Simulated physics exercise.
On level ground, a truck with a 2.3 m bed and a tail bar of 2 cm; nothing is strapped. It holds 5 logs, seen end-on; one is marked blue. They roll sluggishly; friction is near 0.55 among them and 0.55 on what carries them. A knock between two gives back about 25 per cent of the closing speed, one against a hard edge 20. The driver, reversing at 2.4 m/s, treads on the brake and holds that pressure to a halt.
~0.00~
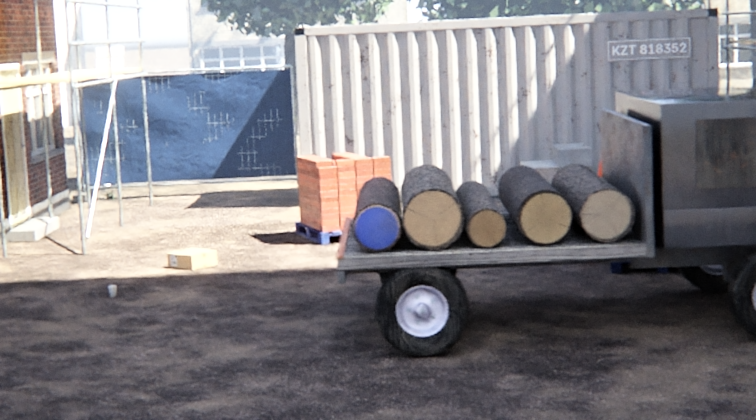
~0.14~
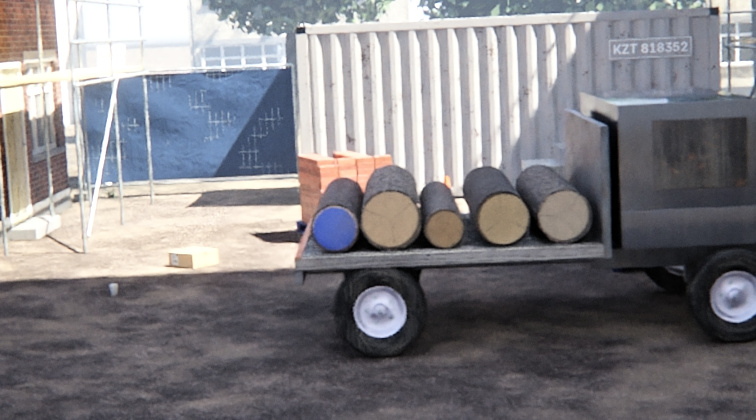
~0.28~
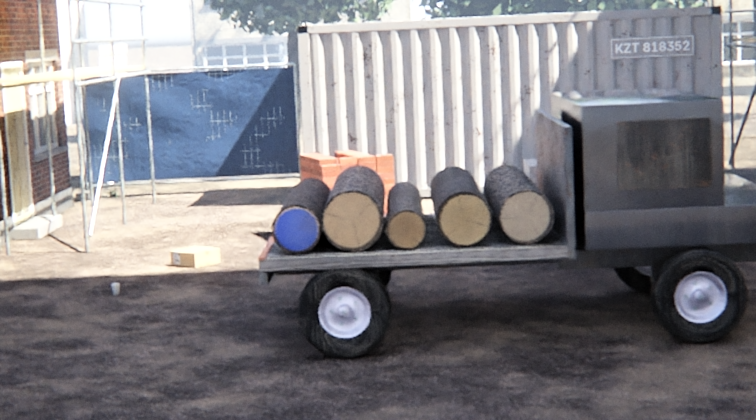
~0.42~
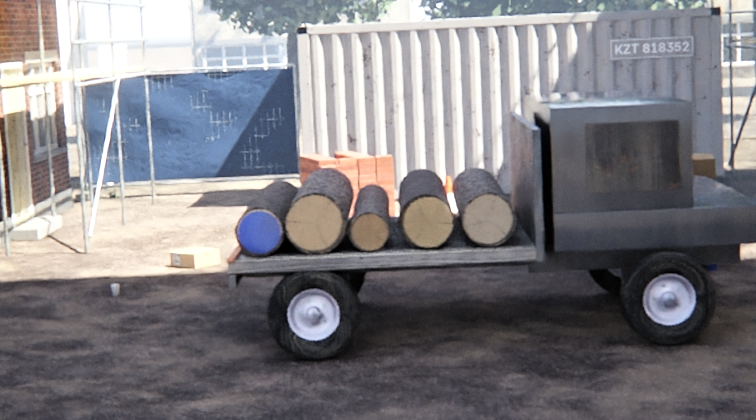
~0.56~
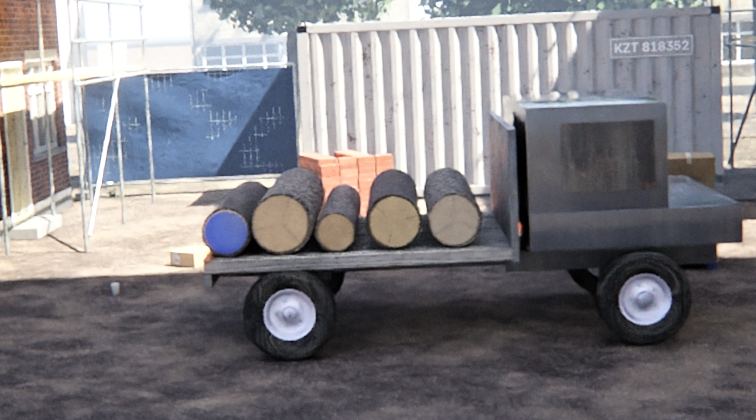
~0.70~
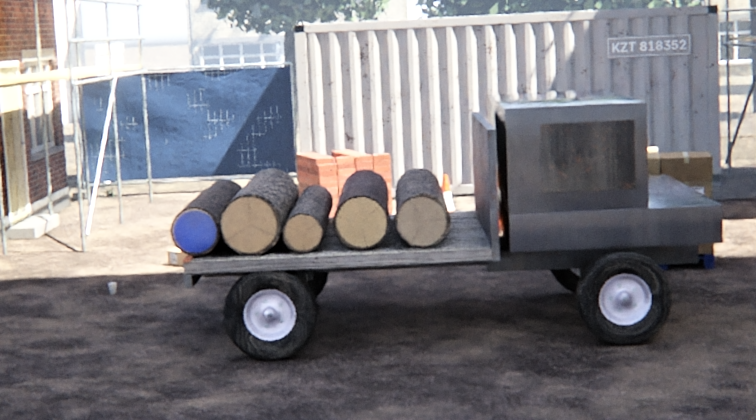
A flatbed truck carrying five logs backed slowly to the left across a yard, easing off as it went, while the logs, with the blue-ended one leading, rolled slightly toward the bed's rear edge.
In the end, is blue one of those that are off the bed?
The blue log clears the stop.
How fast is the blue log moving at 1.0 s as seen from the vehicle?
Near 1.5 m/s.
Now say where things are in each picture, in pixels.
In the first picture, blue at (377, 228); tail bar at (340, 257); speed 2.4 m/s; 5 of the 5 make up the bottom layer on the bed.
In the second picture, blue at (335, 229); tail bar at (297, 258); speed 2.2 m/s.
In the third picture, blue at (296, 230); tail bar at (262, 259); speed 1.8 m/s.
In the fourth picture, blue at (259, 233); tail bar at (230, 261); speed 1.5 m/s.
In the fifth picture, blue at (226, 233); tail bar at (206, 261); speed 1.1 m/s.
In the sixth picture, blue at (195, 232); tail bar at (186, 261); speed 0.7 m/s.
After 1.0 s, blue is going over the tail; 1 of 5 is off.
After 1.2 s, blue is going over the tail; 1 of 5 is off.
At rest (2.1 s), blue is off the end; 2 of 5 are off.
